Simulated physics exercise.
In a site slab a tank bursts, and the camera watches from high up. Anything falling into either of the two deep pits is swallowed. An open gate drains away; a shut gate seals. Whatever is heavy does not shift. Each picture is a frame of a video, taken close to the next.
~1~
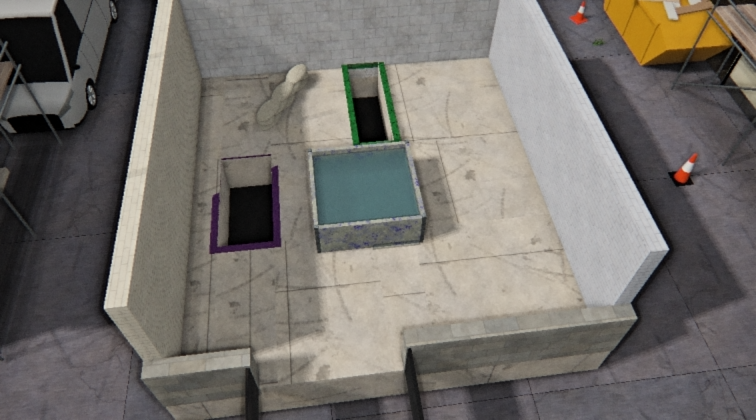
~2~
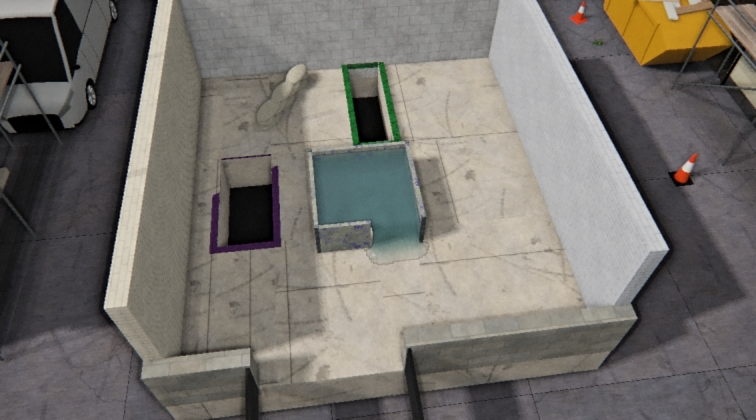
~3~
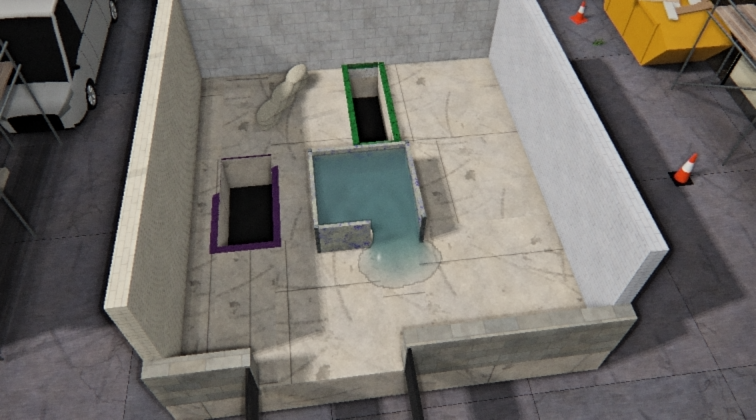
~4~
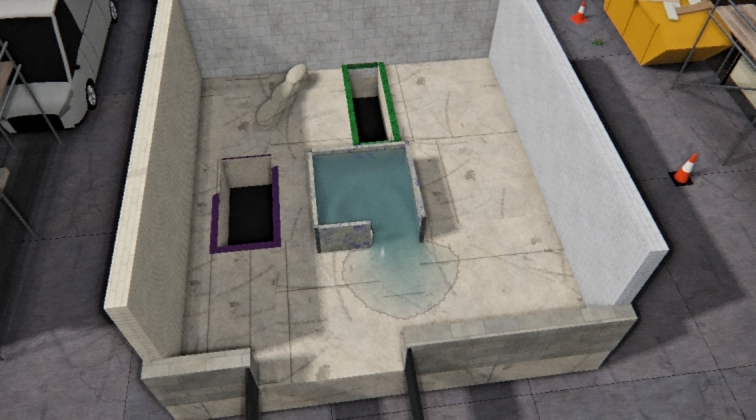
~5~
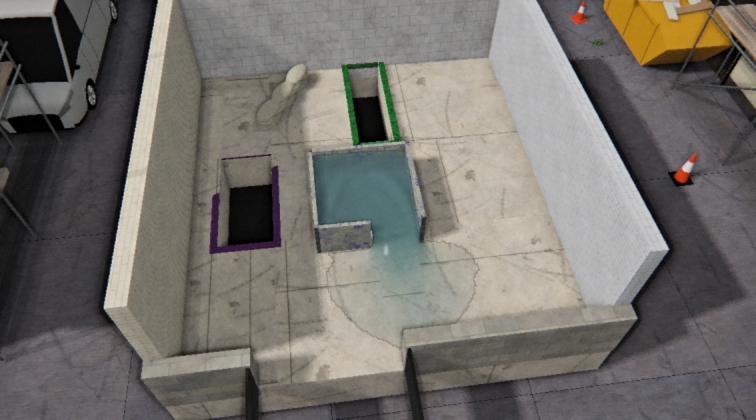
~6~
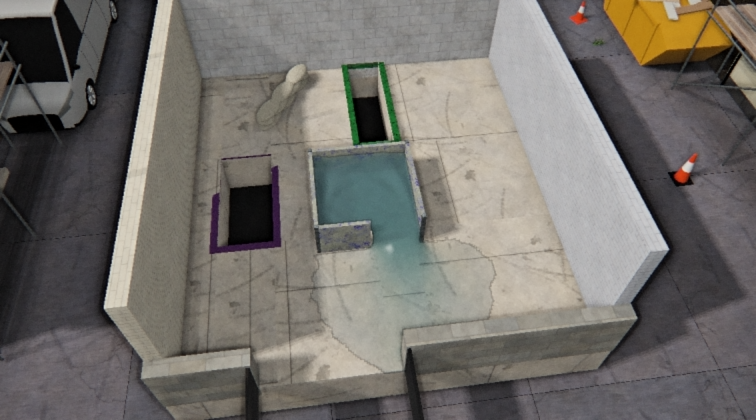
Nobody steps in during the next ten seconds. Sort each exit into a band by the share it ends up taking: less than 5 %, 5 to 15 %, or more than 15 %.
Bands: Gate: More than 15 %; green pit: Less than 5 %; purple pit: Less than 5 %.
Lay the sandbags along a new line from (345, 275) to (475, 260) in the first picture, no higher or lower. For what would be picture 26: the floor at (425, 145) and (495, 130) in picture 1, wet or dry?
First spot stays bare, second spot gets soaked.
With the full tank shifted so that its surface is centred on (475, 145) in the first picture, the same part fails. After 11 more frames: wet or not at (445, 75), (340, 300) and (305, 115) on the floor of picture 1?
Looking at all three, I'd call them bone dry, bone dry, bone dry.
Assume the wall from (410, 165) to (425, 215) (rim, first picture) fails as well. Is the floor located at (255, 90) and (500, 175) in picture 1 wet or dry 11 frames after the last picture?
In order: Spared and swamped.
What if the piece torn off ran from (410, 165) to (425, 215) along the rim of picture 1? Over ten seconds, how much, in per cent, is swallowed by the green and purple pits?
Green: 2 percent; purple: 6 percent.
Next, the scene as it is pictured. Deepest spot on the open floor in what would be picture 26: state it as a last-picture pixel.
I'd say near (581, 332).
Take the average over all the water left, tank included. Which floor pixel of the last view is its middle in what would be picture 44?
Near (437, 223).
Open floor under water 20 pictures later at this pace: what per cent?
It should be close to 30 %.
A moment on, water covers 15 % of the floor; the gate 3 %, the green pit 0 %, the purple pit 0 %.
Next, water covers 20 % of the floor; the gate 10 %, the green pit 0 %, the purple pit 0 %.
Then, water covers 30 % of the floor; the gate 18 %, the green pit 0 %, the purple pit 0 %.
Later, water covers 55 % of the floor; the gate 28 %, the green pit 0 %, the purple pit 0 %.
In the end, water covers 55 % of the floor; the gate 34 %, the green pit 0 %, the purple pit 0 %.
